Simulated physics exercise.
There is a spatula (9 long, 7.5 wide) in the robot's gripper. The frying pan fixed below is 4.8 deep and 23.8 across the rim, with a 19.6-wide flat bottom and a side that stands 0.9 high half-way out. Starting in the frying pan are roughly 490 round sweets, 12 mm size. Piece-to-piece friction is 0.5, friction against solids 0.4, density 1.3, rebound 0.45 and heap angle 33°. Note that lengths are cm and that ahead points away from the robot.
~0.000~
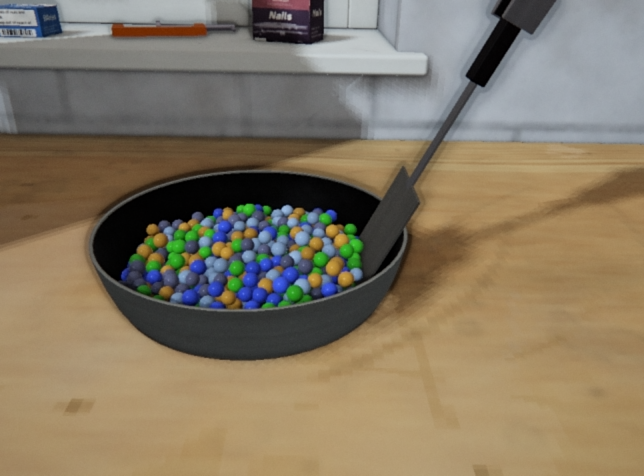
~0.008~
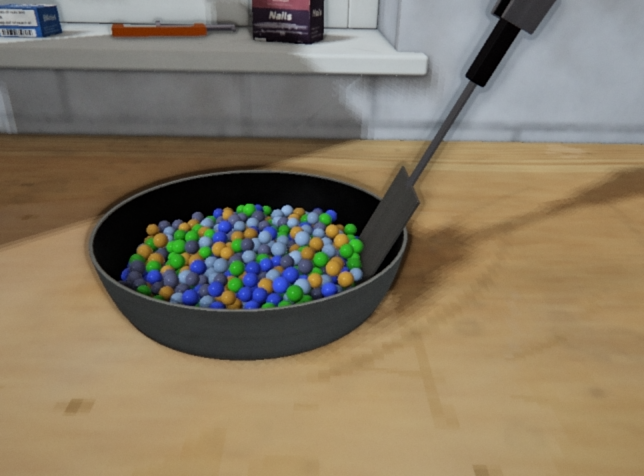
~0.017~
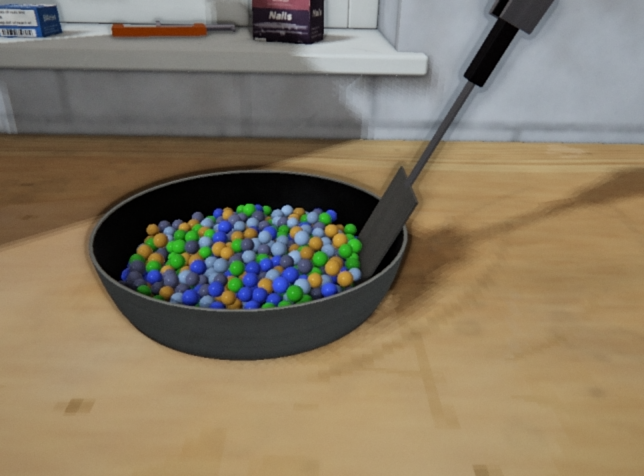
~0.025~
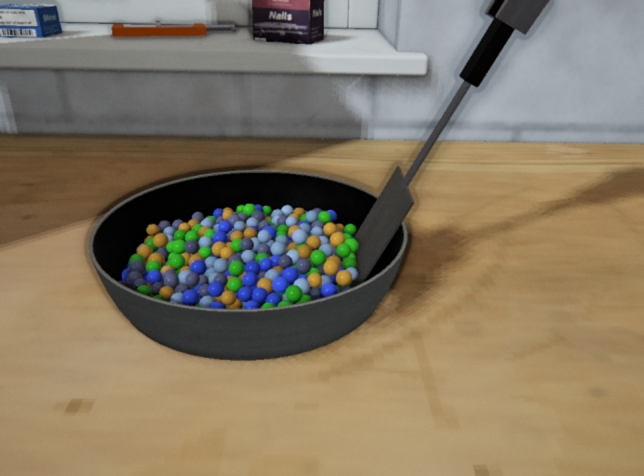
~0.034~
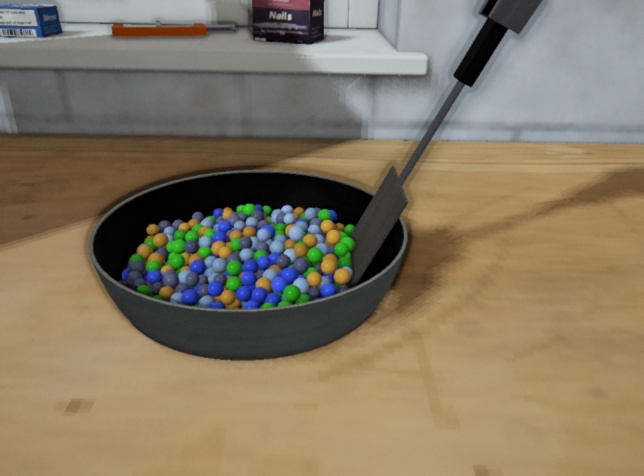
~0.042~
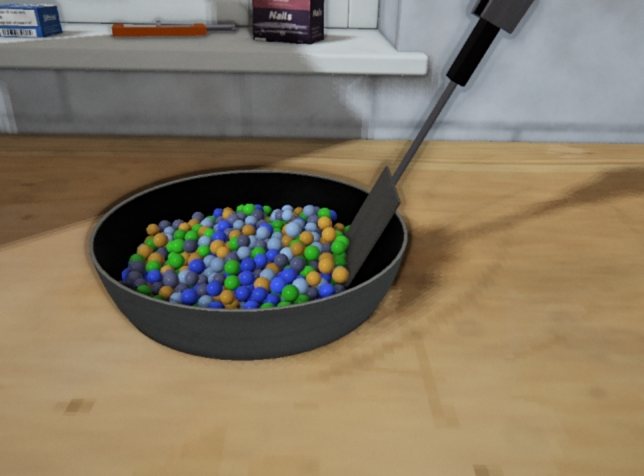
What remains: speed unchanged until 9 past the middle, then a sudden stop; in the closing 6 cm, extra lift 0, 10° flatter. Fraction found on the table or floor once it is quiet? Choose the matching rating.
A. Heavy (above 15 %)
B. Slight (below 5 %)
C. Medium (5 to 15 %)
C.
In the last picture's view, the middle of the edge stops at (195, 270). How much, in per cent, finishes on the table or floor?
Roughly 0 per cent, I'd say.
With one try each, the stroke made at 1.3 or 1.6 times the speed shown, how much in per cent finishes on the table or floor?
Some 15 per cent, then some 20 per cent, on the table or floor.
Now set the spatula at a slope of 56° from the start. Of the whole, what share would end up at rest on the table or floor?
Estimate for that slope: Some 5 per cent.
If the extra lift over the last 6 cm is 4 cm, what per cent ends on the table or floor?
15 per cent.
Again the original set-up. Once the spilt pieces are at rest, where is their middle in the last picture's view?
Resting centre: About (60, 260).
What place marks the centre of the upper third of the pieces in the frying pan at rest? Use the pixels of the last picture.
At about (155, 238).
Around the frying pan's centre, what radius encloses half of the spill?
Some 18 centimetres.
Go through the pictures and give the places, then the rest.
Spatula top edge at (411, 183), sloping 64°; upper third of the load around (261, 251), from x 120 to 365, top at y 210; 492 in the frying pan, in the first frame.
Spatula top edge at (411, 183), sloping 64°; upper third of the load around (261, 251), from x 120 to 365, top at y 210, in the second frame.
Spatula top edge at (409, 183), sloping 64°; upper third of the load around (262, 251), from x 120 to 365, top at y 210, in the third frame.
Spatula top edge at (405, 183), sloping 64°; upper third of the load around (264, 250), from x 120 to 365, top at y 210, in the fourth frame.
Spatula top edge at (400, 183), sloping 64°; upper third of the load around (268, 248), from x 120 to 365, top at y 210, in the fifth frame.
Spatula top edge at (393, 182), sloping 64°; upper third of the load around (266, 247), from x 120 to 365, top at y 210; 492 in the frying pan, in the sixth frame.
After 0.13 s, sloping 64°, highest piece 6 above the table; 492 in the frying pan.
After 0.22 s, sloping 61°, highest piece 7 above the table; 492 in the frying pan.
After 0.47 s, sloping 54°, highest piece 7 above the table; 455 in the frying pan, 31 on the table or floor, 6 on the blade or in flight.
After 1.52 s, sloping 54°, highest piece 6 above the table; 453 in the frying pan, 39 on the table or floor.
At rest, 453 in the frying pan, 39 on the table or floor. That is 8 % on the table or floor.
